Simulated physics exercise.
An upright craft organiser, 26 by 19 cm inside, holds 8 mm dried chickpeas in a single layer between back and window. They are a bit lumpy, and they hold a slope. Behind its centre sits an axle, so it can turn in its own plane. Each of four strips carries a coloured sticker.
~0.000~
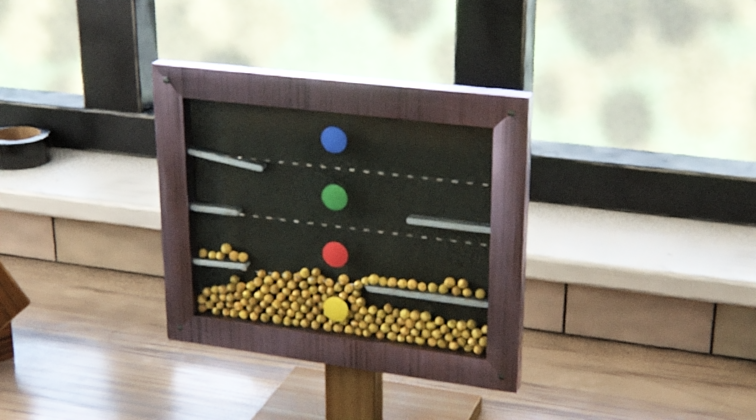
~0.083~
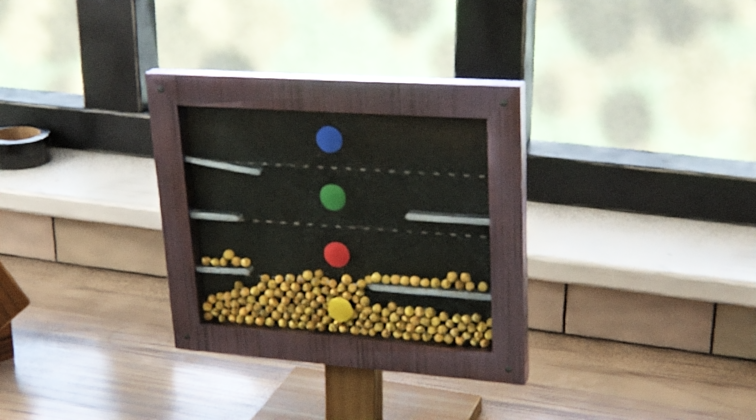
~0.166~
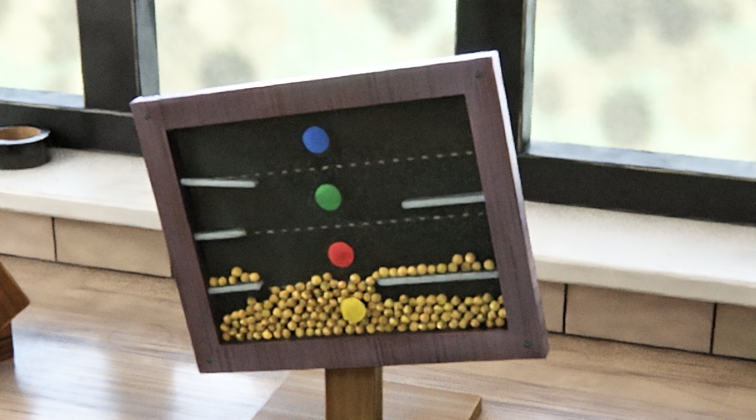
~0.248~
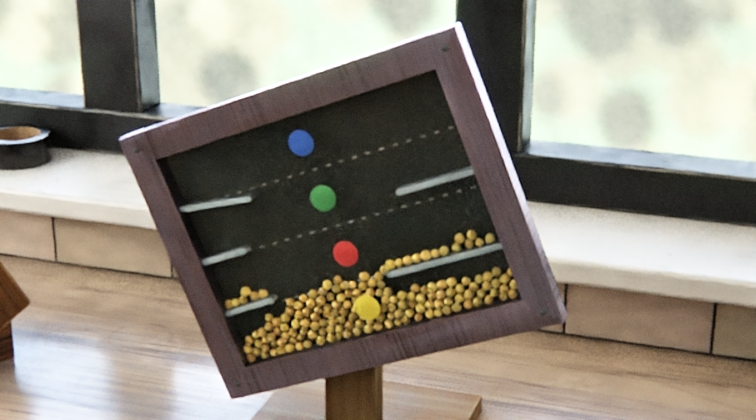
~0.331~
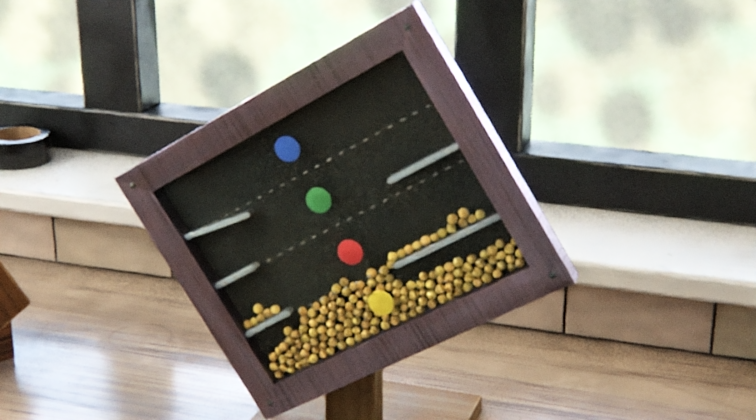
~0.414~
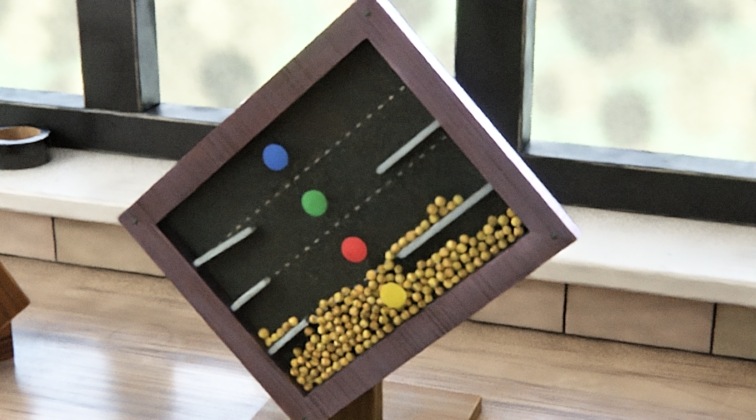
On a wooden counter by a window, a framed dark panel on a post stands level, with small tan balls heaped along its bottom and four coloured stickers down its middle. The panel turns steadily anticlockwise until steeply tilted, its left side lowering, while the balls shift slightly within it.
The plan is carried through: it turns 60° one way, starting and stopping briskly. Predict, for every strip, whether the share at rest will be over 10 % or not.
Red: Over; blue: Not over; green: Not over; yellow: Over.
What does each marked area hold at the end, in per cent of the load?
Tally: Red strip = 30; blue strip = 0; green strip = 0; yellow strip = 70.
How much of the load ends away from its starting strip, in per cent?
15 %.
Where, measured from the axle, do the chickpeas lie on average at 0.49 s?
Roughly 4 centimetres to the right and 6 centimetres below.
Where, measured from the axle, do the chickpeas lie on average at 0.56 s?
Some 4 cm right and 6 cm below.
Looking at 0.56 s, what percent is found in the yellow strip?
80 per cent.
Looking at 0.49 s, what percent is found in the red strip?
Share: Near 15 per cent.
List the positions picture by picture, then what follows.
The first frame shows level; about 170 chickpeas; chickpeas' middle (335, 306); highest (226, 249); red (335, 254), blue (334, 140), green (335, 197), yellow (336, 309).
The second frame shows turned 3° anticlockwise; chickpeas' middle (339, 306); highest (465, 278).
The third frame shows turned 12° anticlockwise; chickpeas' middle (352, 307); highest (470, 258); wall ends (259, 284), (241, 232), (254, 183), (382, 280), (407, 204).
The fourth frame shows turned 22° anticlockwise; chickpeas' middle (366, 306); highest (472, 235).
The fifth frame shows turned 33° anticlockwise; chickpeas' middle (379, 302); highest (480, 215).
The sixth frame shows turned 43° anticlockwise; chickpeas' middle (384, 300); highest (458, 200); red (354, 250), blue (276, 157), green (315, 203), yellow (393, 295).
After 0.49 s, it stands 52° anticlockwise; the chickpeas' middle is 4 cm right of and 6 cm below the centre; red 15 %, yellow 85 %.
After 0.56 s, it stands 58° anticlockwise; the chickpeas' middle is 4 cm right of and 6 cm below the centre; red 20 %, yellow 80 %.
After 0.62 s, it stands 60° anticlockwise; the chickpeas' middle is 4 cm right of and 7 cm below the centre; red 20 %, yellow 80 %.
All still by 1.3 s, it stands 60° anticlockwise; red 30 %, blue 0 %, green 0 %, yellow 70 %.
